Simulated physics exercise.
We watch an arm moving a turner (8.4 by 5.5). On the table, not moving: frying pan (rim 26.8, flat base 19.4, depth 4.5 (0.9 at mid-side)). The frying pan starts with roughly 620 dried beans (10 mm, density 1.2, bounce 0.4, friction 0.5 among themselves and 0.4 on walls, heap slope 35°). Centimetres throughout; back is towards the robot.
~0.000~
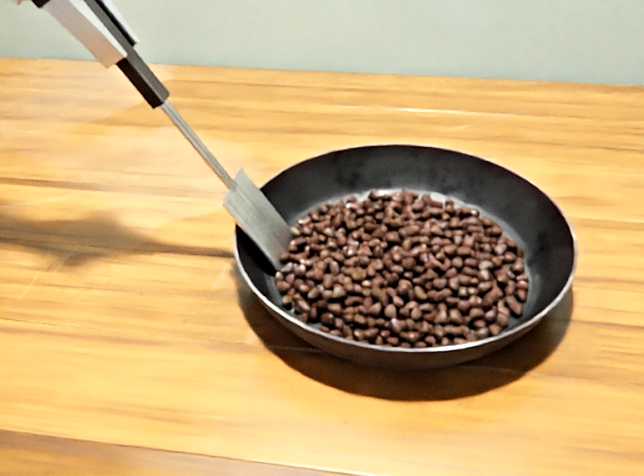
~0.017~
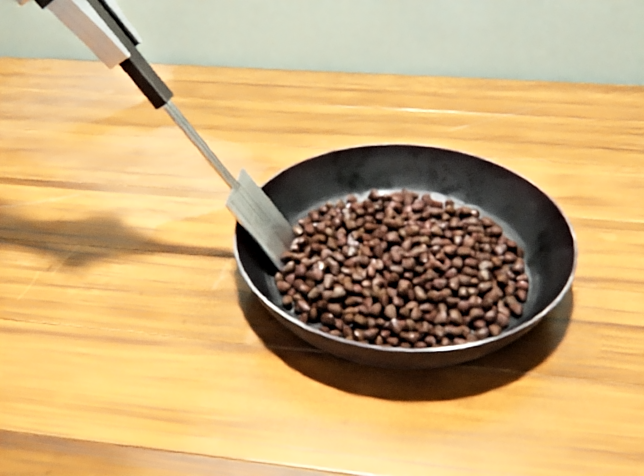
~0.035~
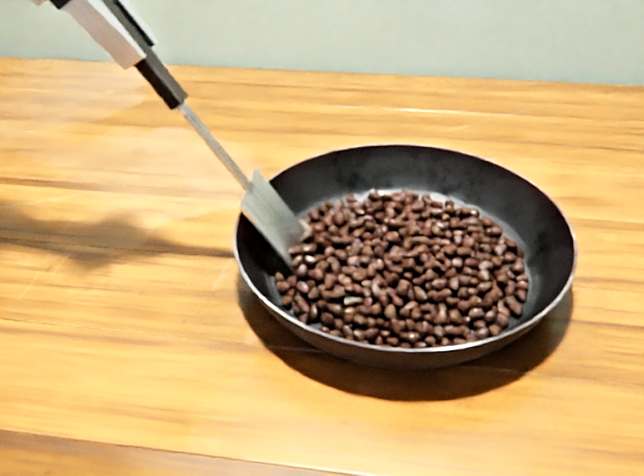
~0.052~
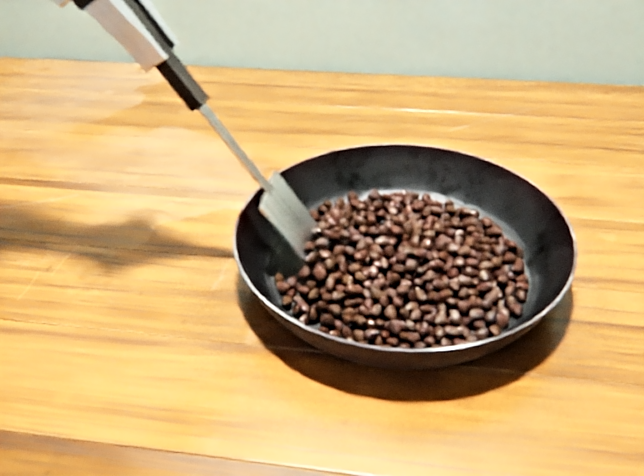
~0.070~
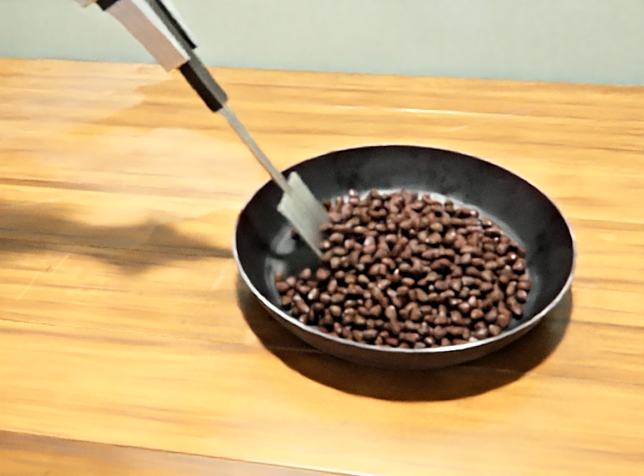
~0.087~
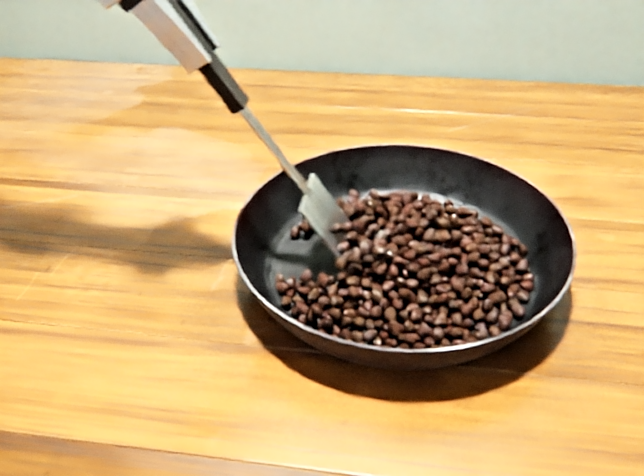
A robot arm holding a metal turner slid its blade rightward through the left side of the brown beans in a black frying pan, pushing some aside while the pan stayed still on the wooden table.
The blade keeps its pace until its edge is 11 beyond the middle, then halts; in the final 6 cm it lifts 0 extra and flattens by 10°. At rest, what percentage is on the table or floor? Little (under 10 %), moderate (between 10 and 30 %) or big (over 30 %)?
Share on the table or floor: Moderate (between 10 and 30 %).
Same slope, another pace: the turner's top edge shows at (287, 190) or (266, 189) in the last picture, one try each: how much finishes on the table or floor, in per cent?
About 5 and 5 per cent.
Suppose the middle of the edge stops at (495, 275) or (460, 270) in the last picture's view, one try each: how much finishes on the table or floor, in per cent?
About 0 and 0 per cent.
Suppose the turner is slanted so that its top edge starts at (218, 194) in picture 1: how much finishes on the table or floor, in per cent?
Some 10 per cent.
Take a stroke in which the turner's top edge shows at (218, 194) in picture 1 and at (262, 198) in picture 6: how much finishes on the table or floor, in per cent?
Some 5 per cent.
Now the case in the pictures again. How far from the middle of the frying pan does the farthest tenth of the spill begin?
About 25 cm.
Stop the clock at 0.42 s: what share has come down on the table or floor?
Roughly 10 per cent.
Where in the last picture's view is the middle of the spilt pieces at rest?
At about (634, 288).
After 0.14 s, sloping 57°, highest piece 7 above the table; 620 in the frying pan.
After 0.19 s, sloping 54°, highest piece 7 above the table; 620 in the frying pan.
After 0.42 s, sloping 47°, highest piece 7 above the table; 530 in the frying pan, 65 on the table or floor, 25 on the blade or in flight.
After 1.47 s, sloping 47°, highest piece 5 above the table; 530 in the frying pan, 90 on the table or floor.
At rest, 530 in the frying pan, 90 on the table or floor. That is 15 % on the table or floor.
